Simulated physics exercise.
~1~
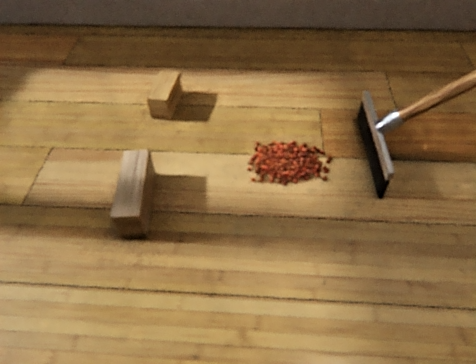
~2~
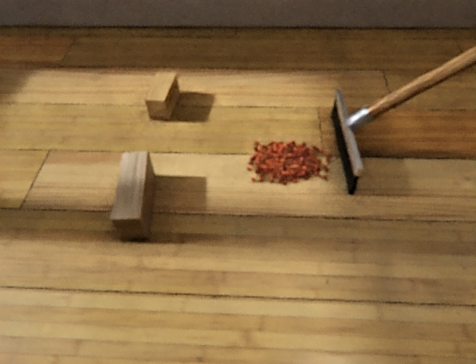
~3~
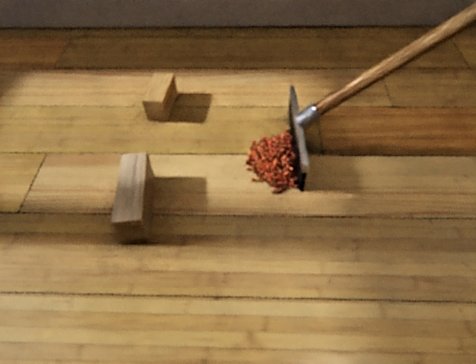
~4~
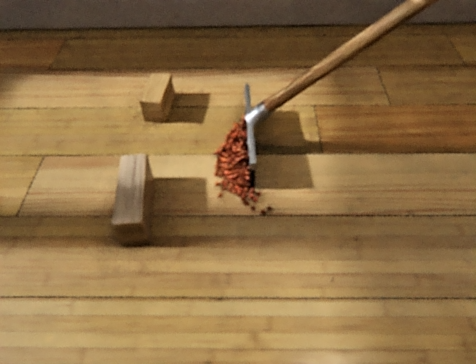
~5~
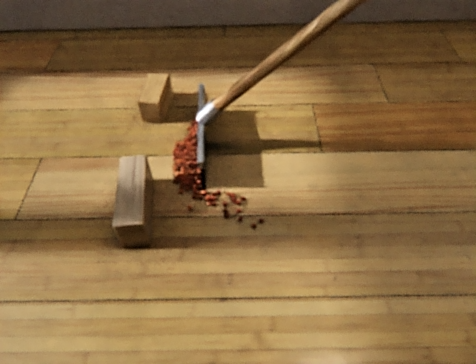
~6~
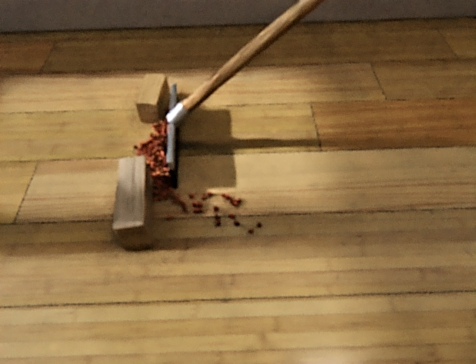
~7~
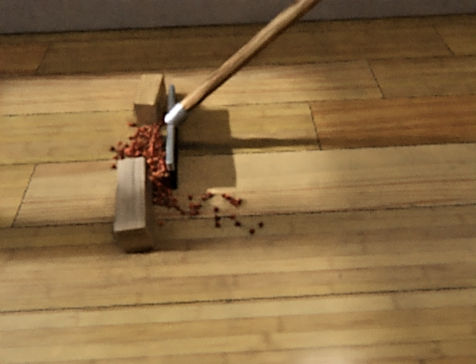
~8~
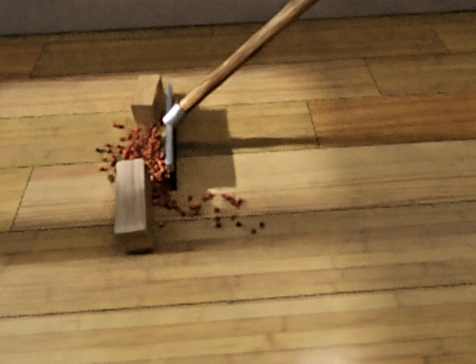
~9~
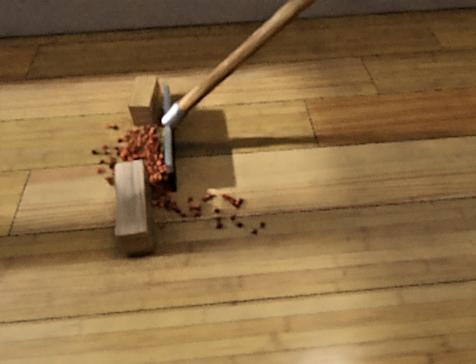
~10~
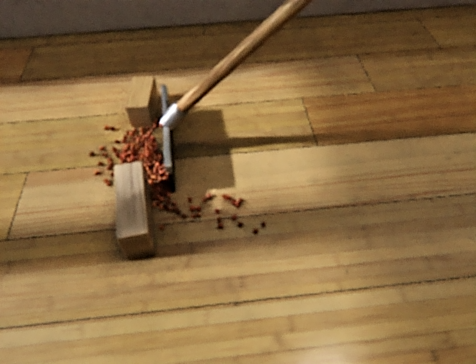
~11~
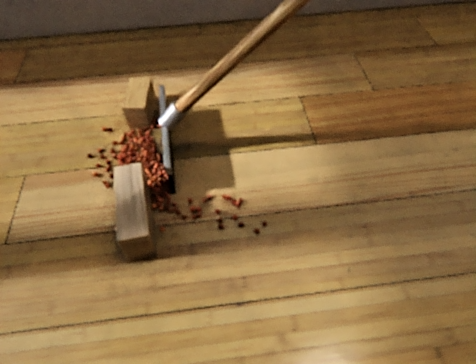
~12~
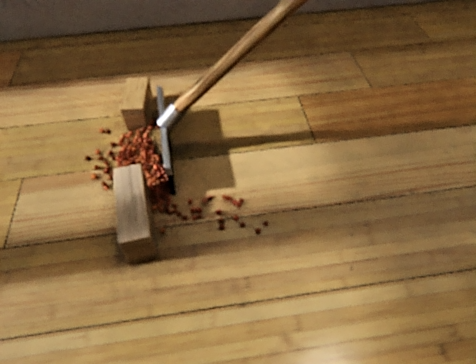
A squeegee on a wooden handle pushed a pile of small red pellets left across a wooden floor toward two wooden blocks, leaving a few behind, then stopped at the gap, with many pellets in or through it and the rest still held up in front.
